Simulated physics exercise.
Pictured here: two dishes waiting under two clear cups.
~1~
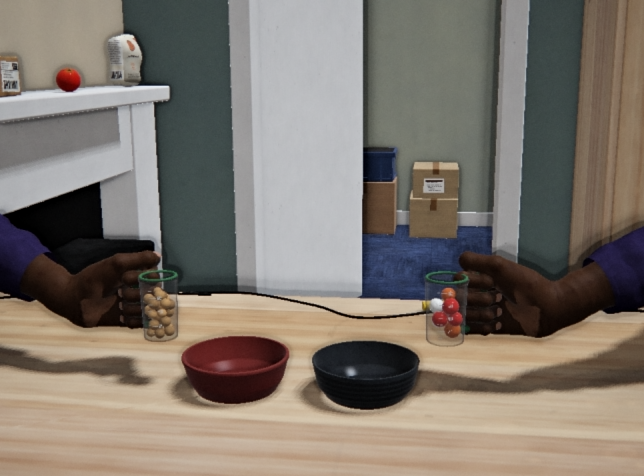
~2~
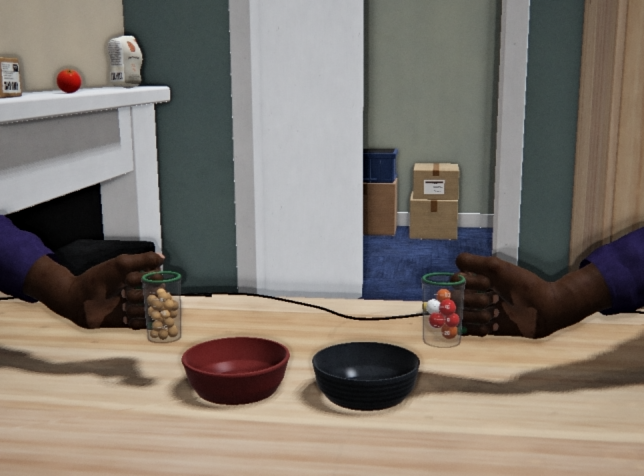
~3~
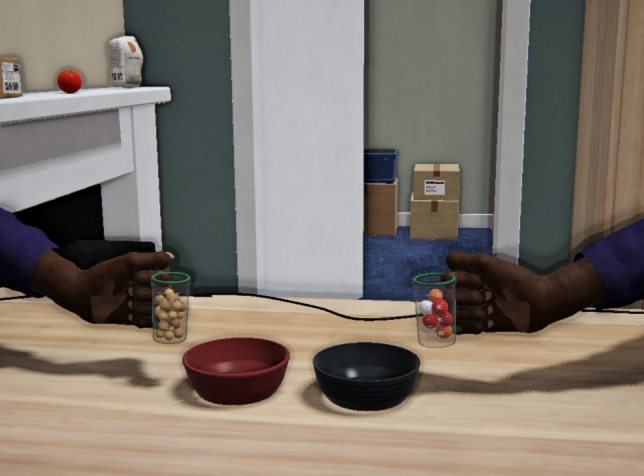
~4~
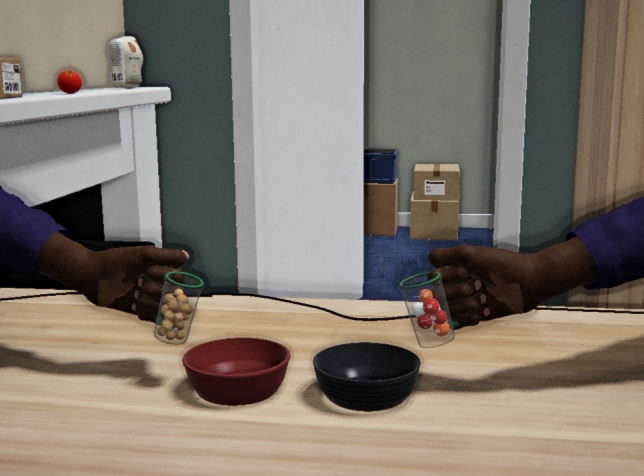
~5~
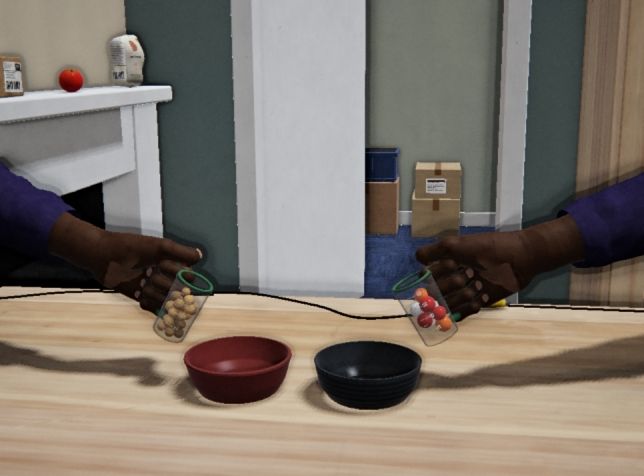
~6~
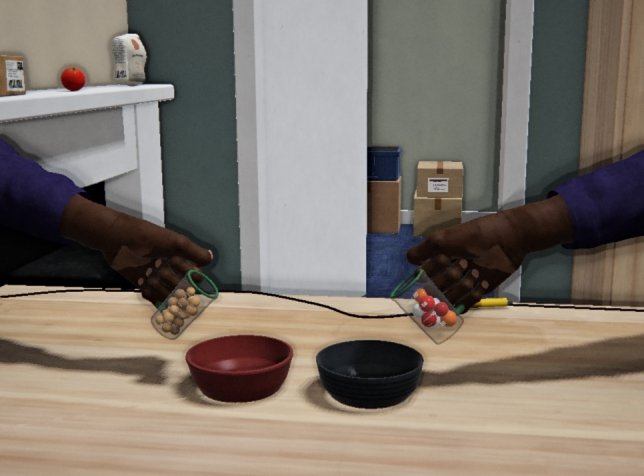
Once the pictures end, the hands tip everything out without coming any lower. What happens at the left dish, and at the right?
In order: Left dish: No spills; right dish: No spills.
Then, 0.48 s on from there, left, the whole lot still in the cup; right, the whole lot still in the cup.
Then, 0.90 s on from there, left, near two thirds still in the cup, near a quarter in the dish, a little in the air; right, near half still in the cup, near a quarter in the dish, near a quarter in the air.
Then, 1.26 s on from there, left, near a third still in the cup, near two thirds in the dish; right, the whole lot in the dish.
In the end, left, the whole lot in the dish, none at all outside the dish; right, the whole lot in the dish, none at all outside the dish.
